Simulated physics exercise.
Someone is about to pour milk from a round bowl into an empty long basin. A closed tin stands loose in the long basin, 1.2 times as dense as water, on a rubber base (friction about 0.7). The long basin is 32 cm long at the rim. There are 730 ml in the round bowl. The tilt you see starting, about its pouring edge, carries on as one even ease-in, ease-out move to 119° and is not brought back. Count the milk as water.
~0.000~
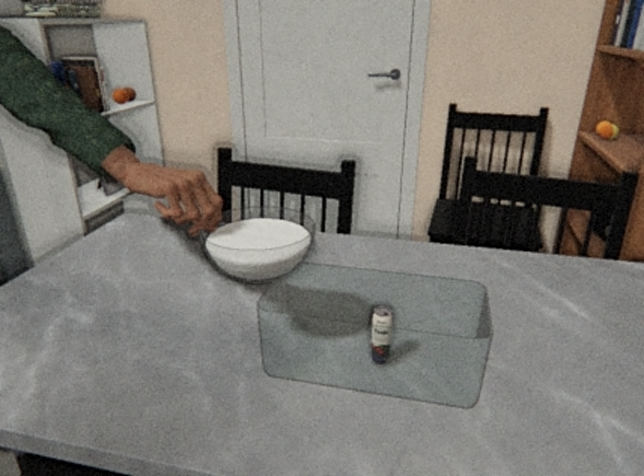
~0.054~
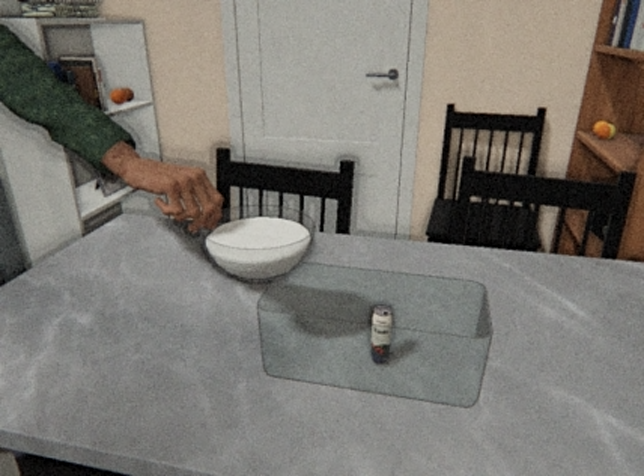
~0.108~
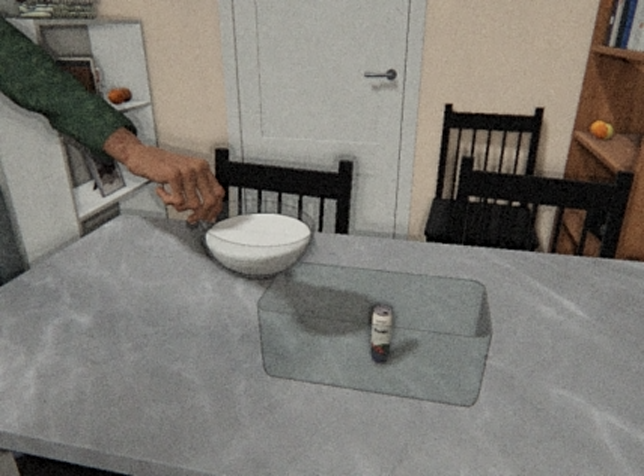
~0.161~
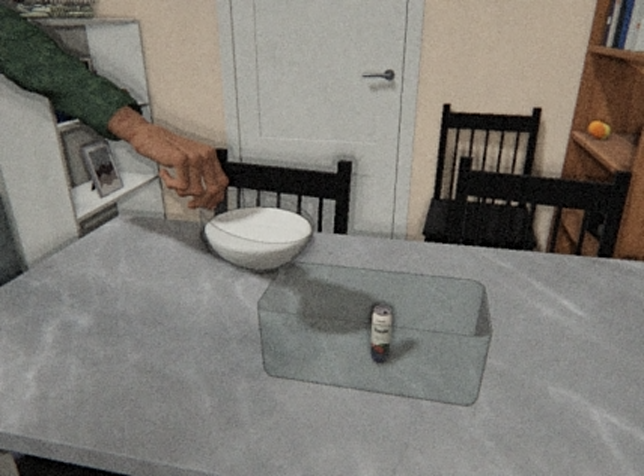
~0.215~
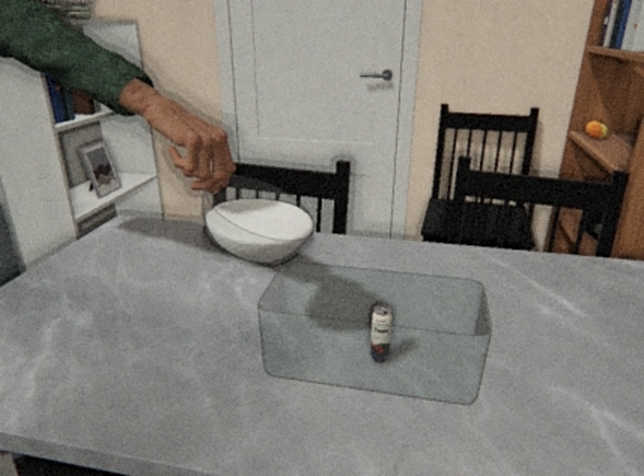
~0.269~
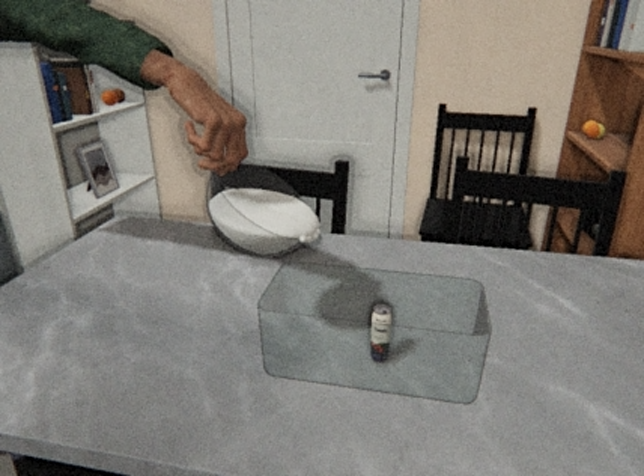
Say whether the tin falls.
It stays up.
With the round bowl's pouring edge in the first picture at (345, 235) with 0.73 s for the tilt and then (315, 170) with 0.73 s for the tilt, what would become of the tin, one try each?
First it goes over; then it goes over.
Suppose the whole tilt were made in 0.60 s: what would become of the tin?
The tin remains upright.
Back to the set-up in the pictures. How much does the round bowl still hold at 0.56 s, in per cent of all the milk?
Some 10 per cent.
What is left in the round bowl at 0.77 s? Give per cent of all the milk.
About 0 per cent.
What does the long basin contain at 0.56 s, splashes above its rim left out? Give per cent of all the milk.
Near 30 in a hundred.
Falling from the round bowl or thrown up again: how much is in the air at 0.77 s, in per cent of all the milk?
About 2 per cent.
Then, 0.56 s in, the tilt is 103° and 10 per cent is still to pour; the tin stands where it began.
Then, 0.77 s in, the tilt is 119° and 0 per cent is still to pour; the tin stands where it began.
Then, 0.99 s in, the tilt is 119° and 0 per cent is still to pour; the tin stands where it began.
Then, 1.23 s in, the tilt is 119° and 0 per cent is still to pour; the tin stands where it began.
Finally, the tin stands where it began.
